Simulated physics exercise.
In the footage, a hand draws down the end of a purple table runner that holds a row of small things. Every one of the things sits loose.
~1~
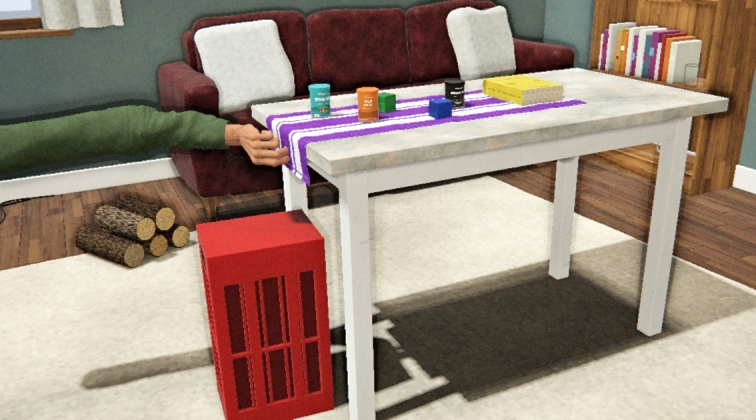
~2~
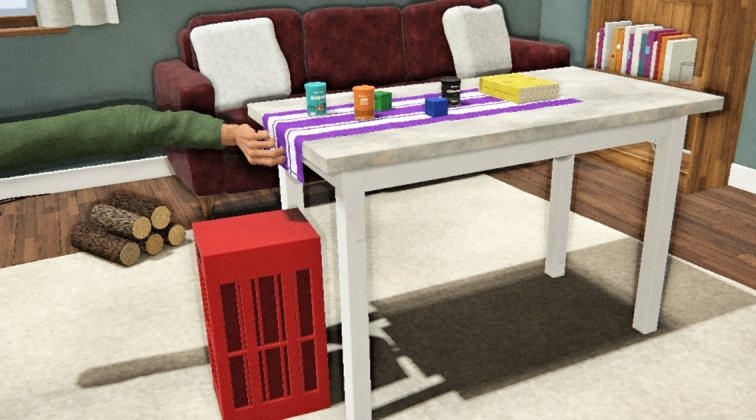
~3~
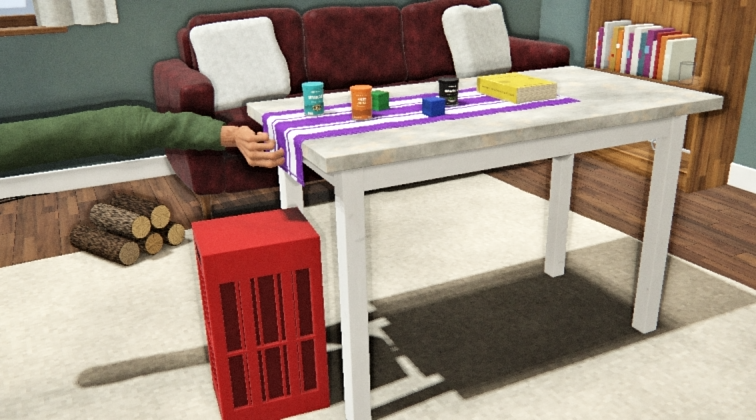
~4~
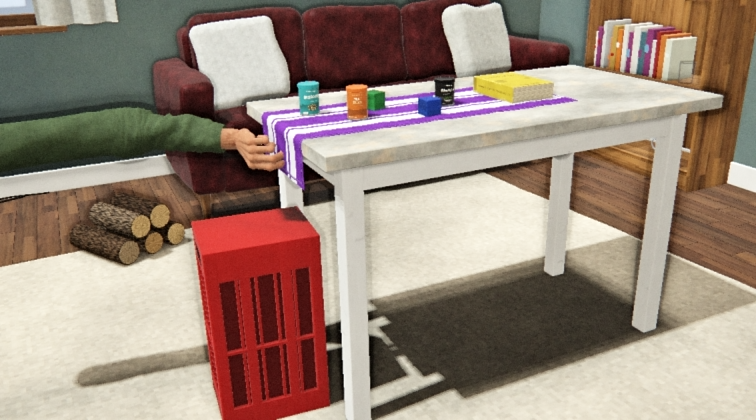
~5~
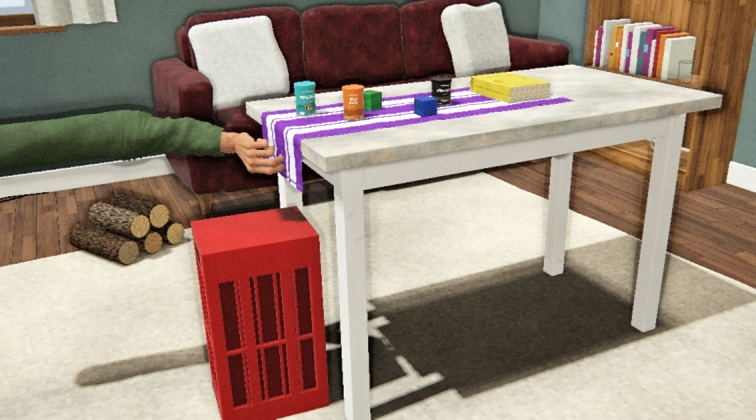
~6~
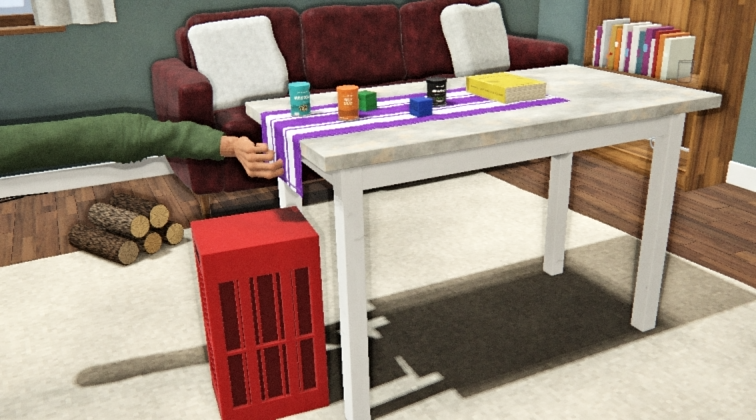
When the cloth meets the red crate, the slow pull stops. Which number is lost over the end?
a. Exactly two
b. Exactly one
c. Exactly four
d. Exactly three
b.
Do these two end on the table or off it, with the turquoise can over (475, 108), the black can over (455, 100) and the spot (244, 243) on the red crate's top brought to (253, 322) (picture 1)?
Observed: Turquoise can remains seated; black can remains seated.
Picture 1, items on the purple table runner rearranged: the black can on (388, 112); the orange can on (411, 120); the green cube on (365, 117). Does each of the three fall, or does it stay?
I'd say the black can hangs on, the orange can hangs on, and the green cube hangs on.
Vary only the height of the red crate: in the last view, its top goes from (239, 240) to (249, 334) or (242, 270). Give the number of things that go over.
That would make 4 and 2.
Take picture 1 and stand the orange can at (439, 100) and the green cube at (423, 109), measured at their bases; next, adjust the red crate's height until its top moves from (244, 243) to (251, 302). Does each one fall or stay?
Observed: Orange can remains seated; green cube remains seated.
Soon after, hem on the crate; all still up.
Then, hem on the crate; turquoise can gone.
At rest, hem on the crate; turquoise can gone. Over the edge go one.
